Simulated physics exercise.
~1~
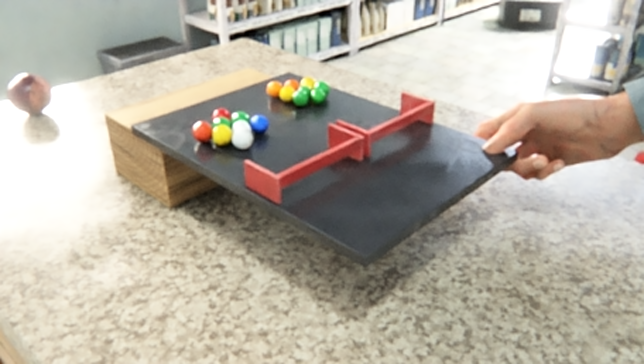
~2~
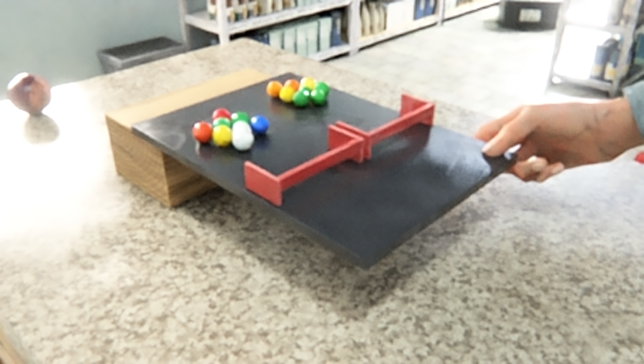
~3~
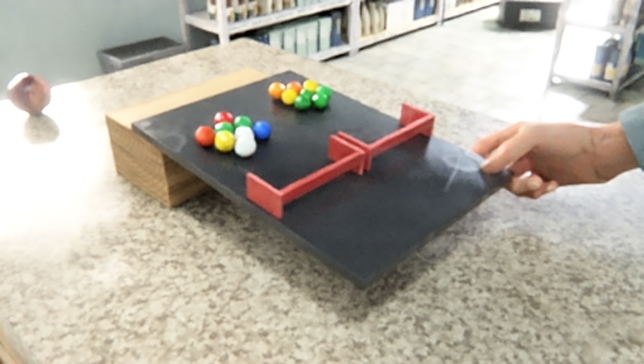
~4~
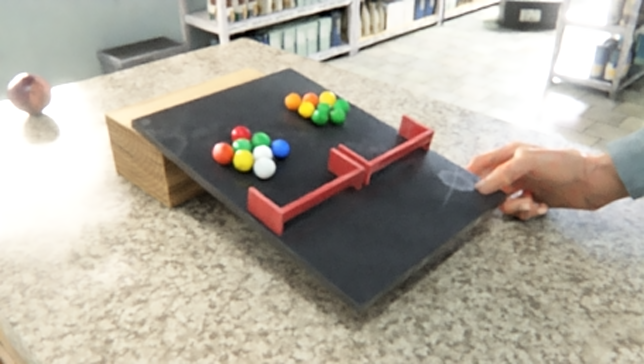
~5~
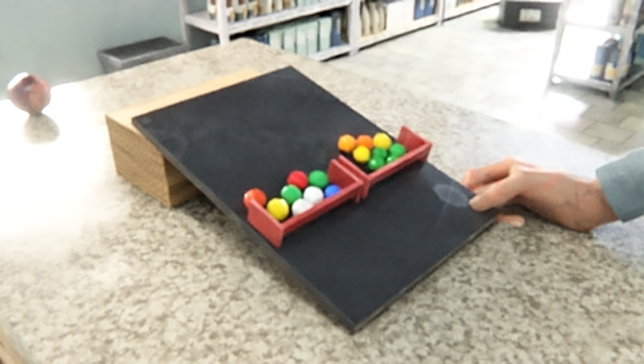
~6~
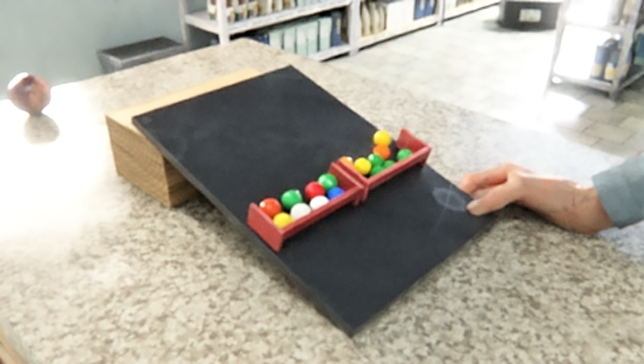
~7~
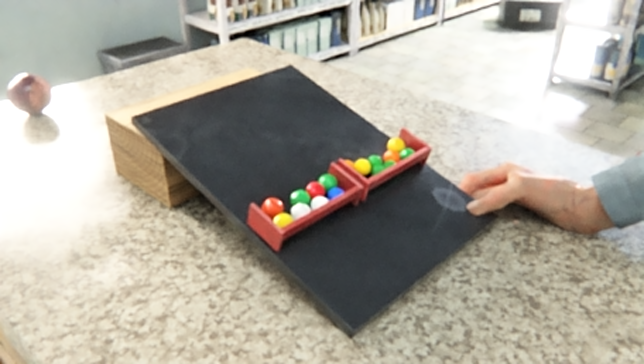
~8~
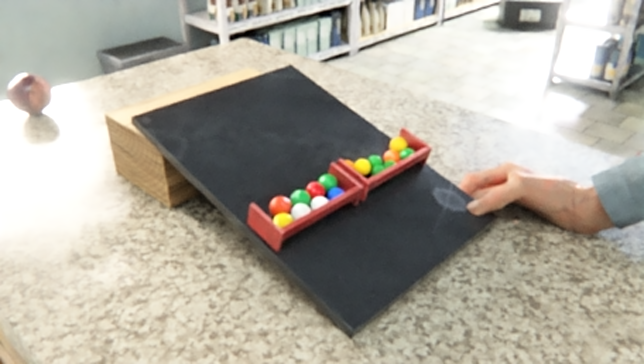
Colourful balls roll down a black board as a hand lowers it, stopping behind red barriers.
